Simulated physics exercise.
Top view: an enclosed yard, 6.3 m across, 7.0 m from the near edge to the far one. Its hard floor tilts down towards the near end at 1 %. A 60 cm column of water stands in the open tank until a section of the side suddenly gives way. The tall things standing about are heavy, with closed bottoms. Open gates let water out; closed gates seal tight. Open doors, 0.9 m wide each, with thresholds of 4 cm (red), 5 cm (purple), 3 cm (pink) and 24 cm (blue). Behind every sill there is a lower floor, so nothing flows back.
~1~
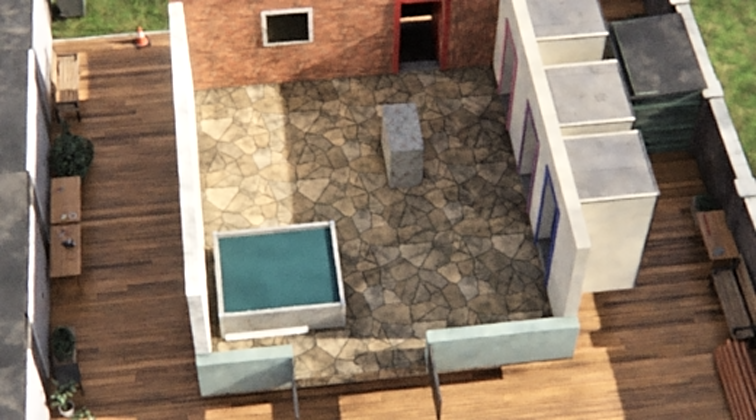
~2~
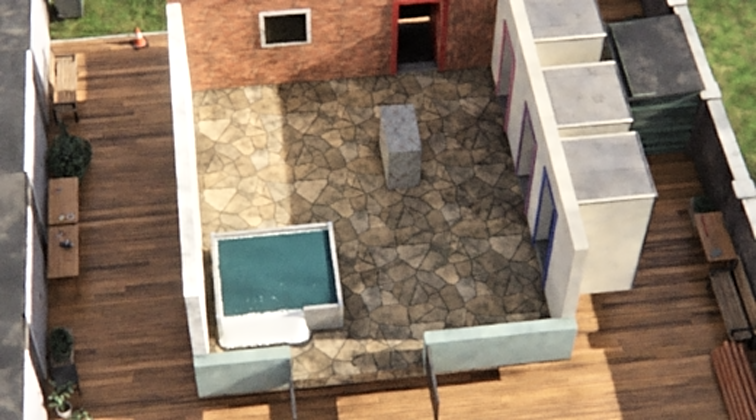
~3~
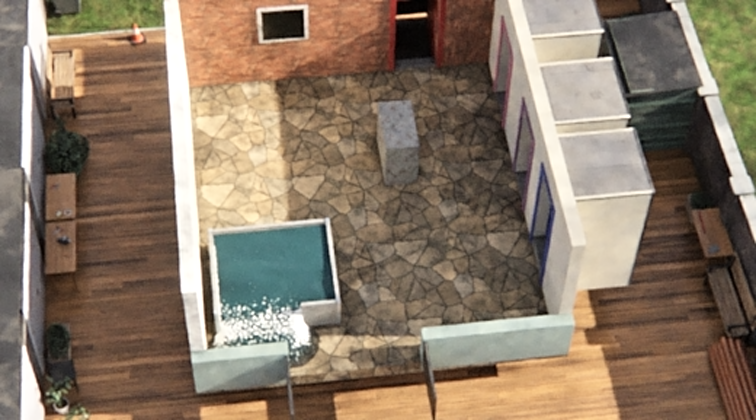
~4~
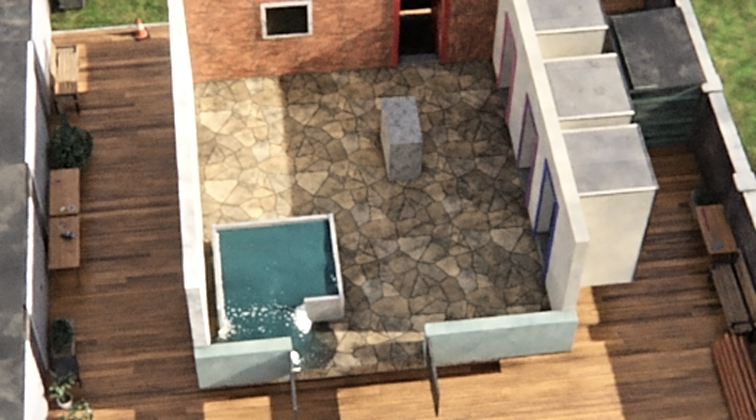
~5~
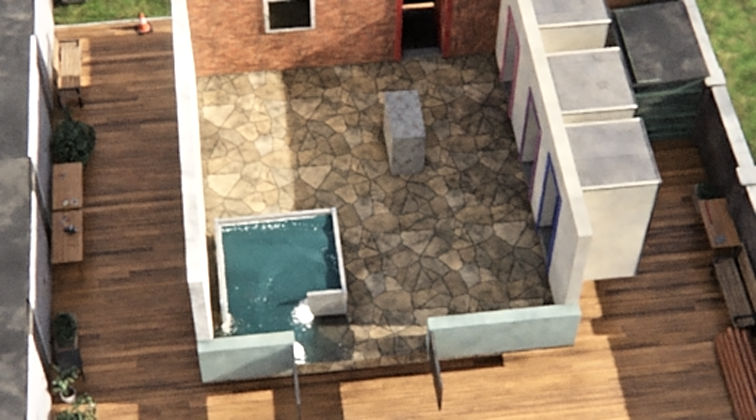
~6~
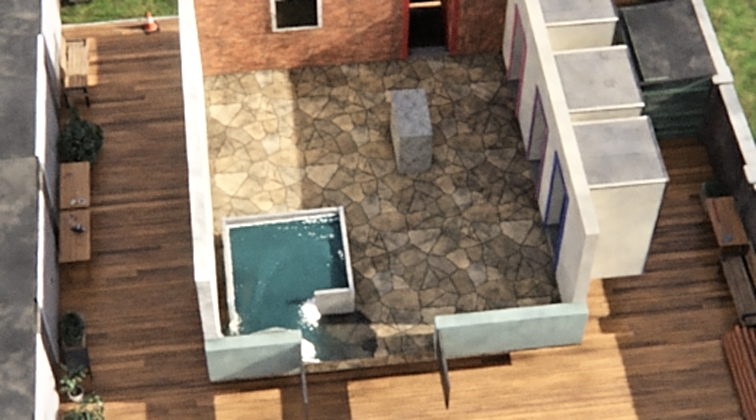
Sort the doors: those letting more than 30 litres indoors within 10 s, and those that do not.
The red door is among those that do not; the purple door is among those that do not; the pink door is among those that do not; the blue door is among those that do not.
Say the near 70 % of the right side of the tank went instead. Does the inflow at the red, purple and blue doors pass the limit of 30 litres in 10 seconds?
Then it goes red too high, purple too high, blue fine.
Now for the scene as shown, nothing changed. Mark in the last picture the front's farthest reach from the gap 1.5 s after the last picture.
Point: Roughly (207, 146).
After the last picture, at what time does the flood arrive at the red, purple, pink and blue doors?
Red: 5.0 s; purple: 4.5 s; pink: 8.5 s; blue: 3.2 s.
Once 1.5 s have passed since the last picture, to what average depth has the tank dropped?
About 29 centimetres on average.
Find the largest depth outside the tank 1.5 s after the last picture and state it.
42 cm or so.
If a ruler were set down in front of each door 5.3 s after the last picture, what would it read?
Red 1 cm, purple 2 cm, pink 0 cm, blue 4 cm.
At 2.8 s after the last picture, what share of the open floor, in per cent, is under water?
Close to 35 in a hundred parts are wet.
Then, 0.7 s after the last picture water covers 5 % of the floor and is deepest (62 cm) near (223, 361); red door not reached, purple door not reached, pink door not reached, blue door not reached.
Then, 1.5 s after the last picture water covers 15 % of the floor and is deepest (42 cm) near (223, 361); red door not reached, purple door not reached, pink door not reached, blue door not reached.
Then, 2.8 s after the last picture water covers 35 % of the floor and is deepest (23 cm) near (299, 319); red door not reached, purple door not reached, pink door not reached, blue door not reached.
Then, 5.3 s after the last picture water covers 40 % of the floor and is deepest (22 cm) near (223, 361); red door 1 cm at the sill, 0 L in, purple door 2 cm at the sill, 0 L in, pink door not reached, blue door 4 cm at the sill, 0 L in.
Then, 9.3 s after the last picture water covers 70 % of the floor and is deepest (15 cm) near (223, 361); red door 1 cm at the sill, 0 L in, purple door 1 cm at the sill, 0 L in, pink door 3 cm at the sill, 0 L in, blue door 4 cm at the sill, 0 L in.
